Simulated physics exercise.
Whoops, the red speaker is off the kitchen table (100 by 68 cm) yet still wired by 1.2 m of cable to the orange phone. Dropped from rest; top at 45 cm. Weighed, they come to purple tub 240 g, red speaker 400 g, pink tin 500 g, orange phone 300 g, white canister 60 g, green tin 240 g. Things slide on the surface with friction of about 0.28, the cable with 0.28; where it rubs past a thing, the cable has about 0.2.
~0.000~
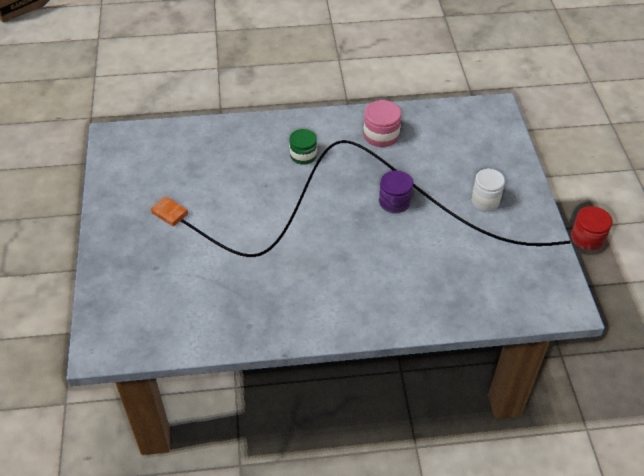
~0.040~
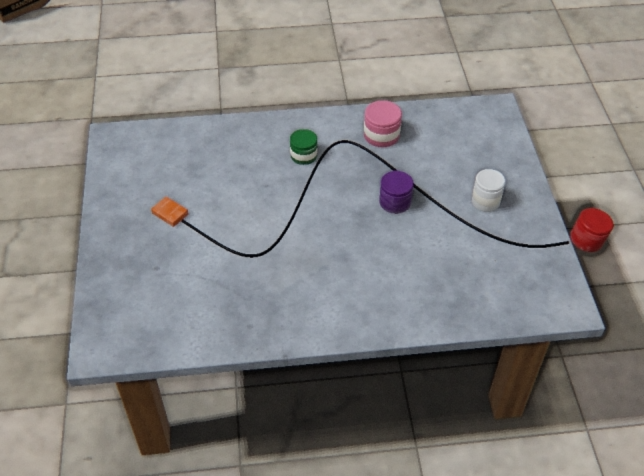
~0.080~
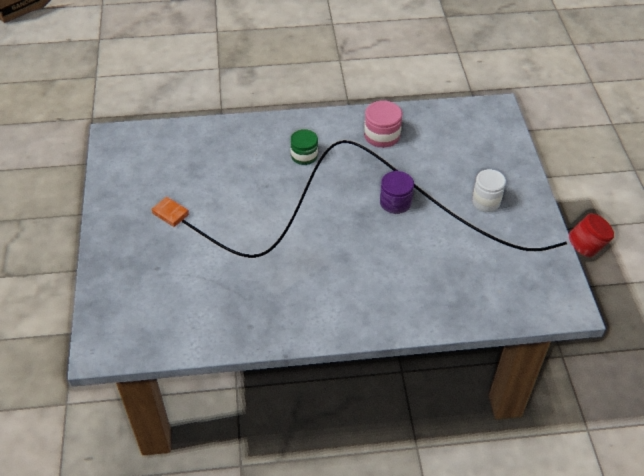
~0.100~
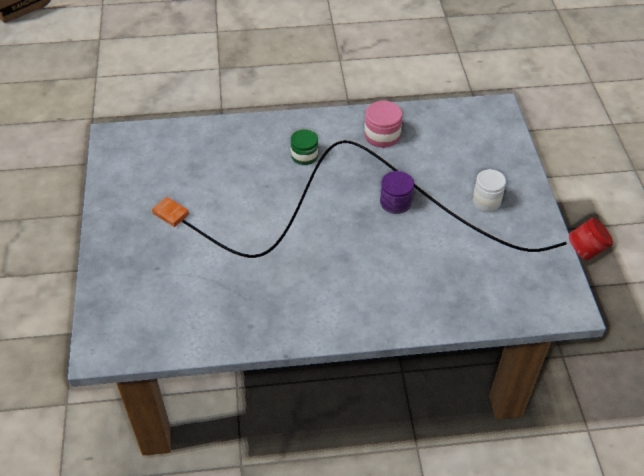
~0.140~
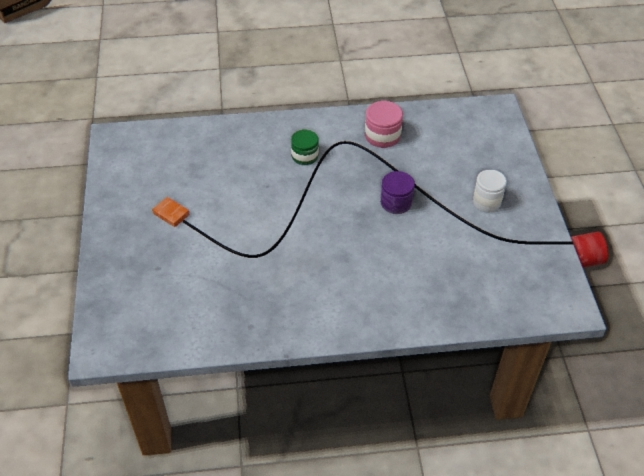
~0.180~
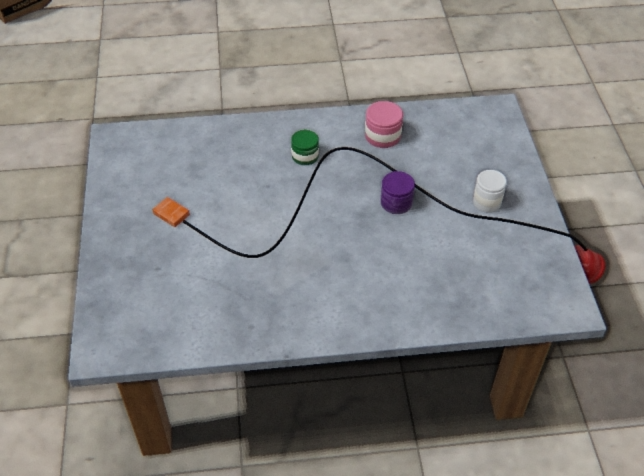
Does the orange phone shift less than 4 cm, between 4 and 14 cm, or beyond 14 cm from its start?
It shifts between 4 and 14 cm.
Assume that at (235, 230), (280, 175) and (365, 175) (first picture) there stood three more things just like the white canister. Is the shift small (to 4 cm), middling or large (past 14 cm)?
Big, slight, then big.
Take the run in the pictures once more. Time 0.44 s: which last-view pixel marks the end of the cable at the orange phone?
(206, 201) or thereabouts.
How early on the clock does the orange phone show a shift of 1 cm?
Orange phone: 0.36 s.
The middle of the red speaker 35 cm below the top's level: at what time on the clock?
Around 0.34 seconds on the clock.
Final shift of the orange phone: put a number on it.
For the orange phone, I'd say close to 6 cm.
After 0.4 s, the cable's tail end at (206, 201); orange phone 4 cm off its start, white canister 3 cm off its start, purple tub 1 cm off its start.
After 0.7 s, the cable's tail end at (215, 197); orange phone 7 cm off its start, white canister 4 cm off its start, purple tub 1 cm off its start.
After 0.9 s, the cable's tail end at (215, 197); orange phone 7 cm off its start at (202, 202), white canister 4 cm off its start at (496, 167), purple tub 1 cm off its start at (400, 187).
After 1.2 s, the cable's tail end at (215, 197); orange phone 7 cm off its start, white canister 4 cm off its start, purple tub 1 cm off its start.
After 2.4 s, the cable's tail end at (215, 197); orange phone 7 cm off its start at (202, 202), white canister 4 cm off its start at (497, 167), purple tub 1 cm off its start at (400, 187), red speaker over the edge.
